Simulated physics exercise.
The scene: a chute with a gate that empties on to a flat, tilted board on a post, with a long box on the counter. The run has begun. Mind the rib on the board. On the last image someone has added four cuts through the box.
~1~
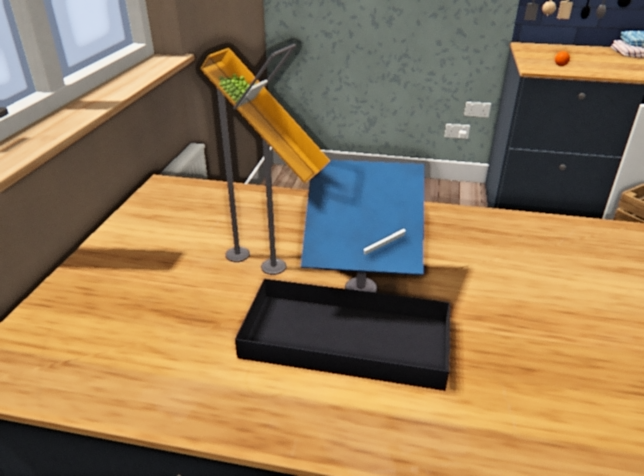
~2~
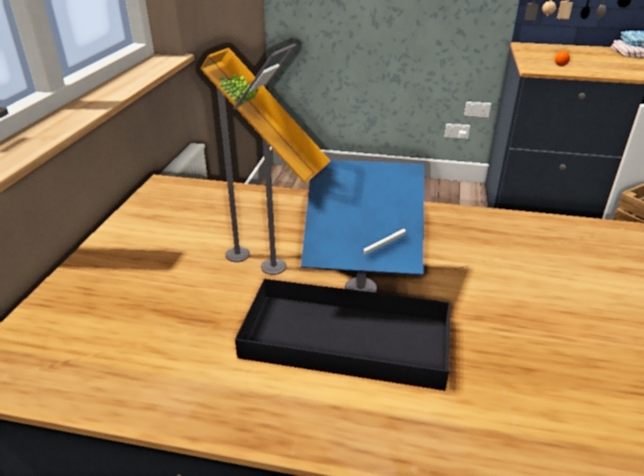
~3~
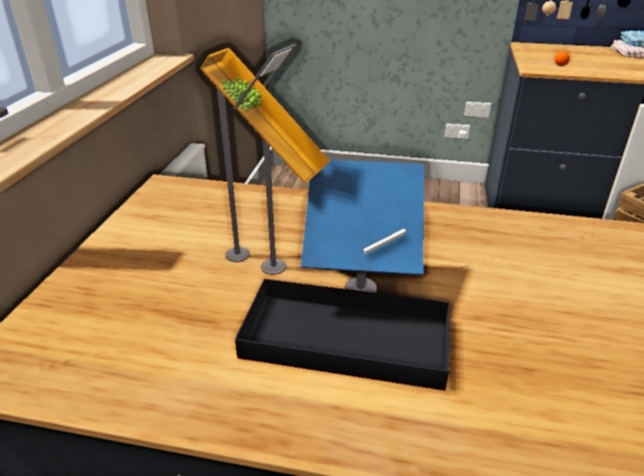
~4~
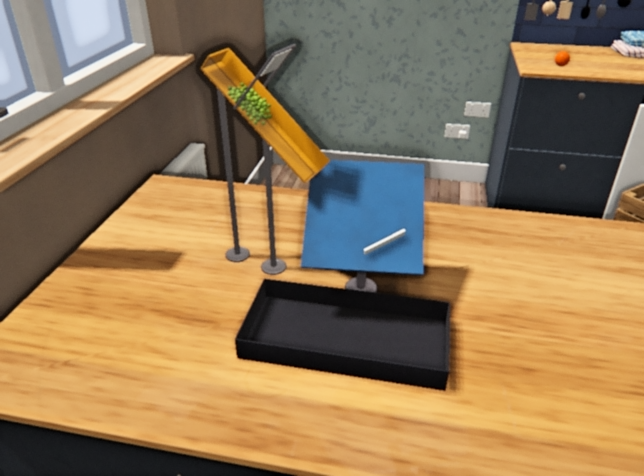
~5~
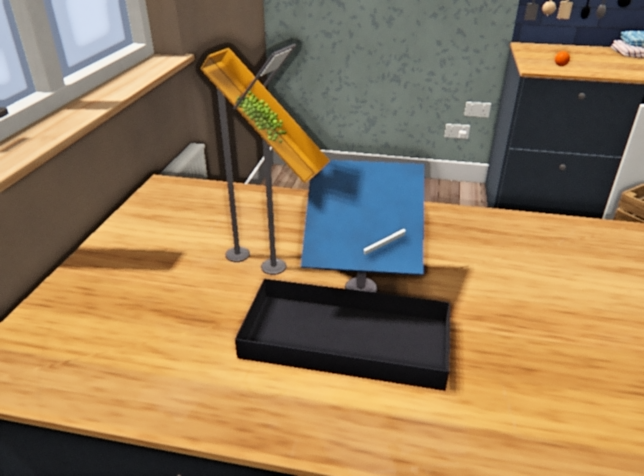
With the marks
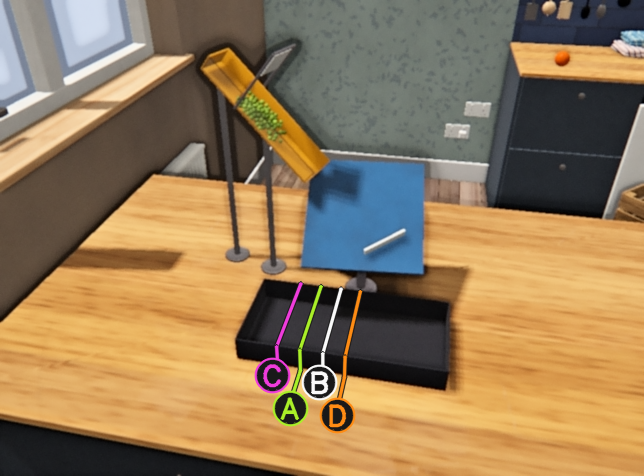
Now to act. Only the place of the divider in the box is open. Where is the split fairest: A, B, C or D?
I would pick line D.
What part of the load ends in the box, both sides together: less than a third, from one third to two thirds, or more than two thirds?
About that: More than two thirds.
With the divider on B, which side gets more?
More lands on the right.
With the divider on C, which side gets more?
The right side.
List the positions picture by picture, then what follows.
The first picture shows load behind the gate at (239, 90), dried peas; lip of the chute at (312, 177), sloping fairly steeply.
The second picture shows middle of the board at (365, 213), tilted fairly steeply; middle of its low edge at (361, 270); of its high edge at (368, 161).
The third picture shows front corners of the box at (235, 339) and (449, 371), empty; front of the load at (259, 104).
The fourth picture shows middle of the load at (249, 104); its front at (263, 123), about a quarter of the way to the lip; rib from (405, 230) to (364, 250).
The fifth picture shows middle of the load at (260, 115); its front at (281, 141), about half of the way to the lip.
On the marked copy, line A crosses the front rim at (300, 349); line B crosses the front rim at (323, 352); line C crosses the front rim at (276, 345); line D crosses the front rim at (345, 356).
For line A, of what is caught, none on the left of the divider, all on the right.
For line B, of what is caught, a small part on the left of the divider, nearly all on the right.
For line C, of what is caught, none on the left of the divider, all on the right.
For line D, of what is caught, about two thirds on the left of the divider, about a third on the right.
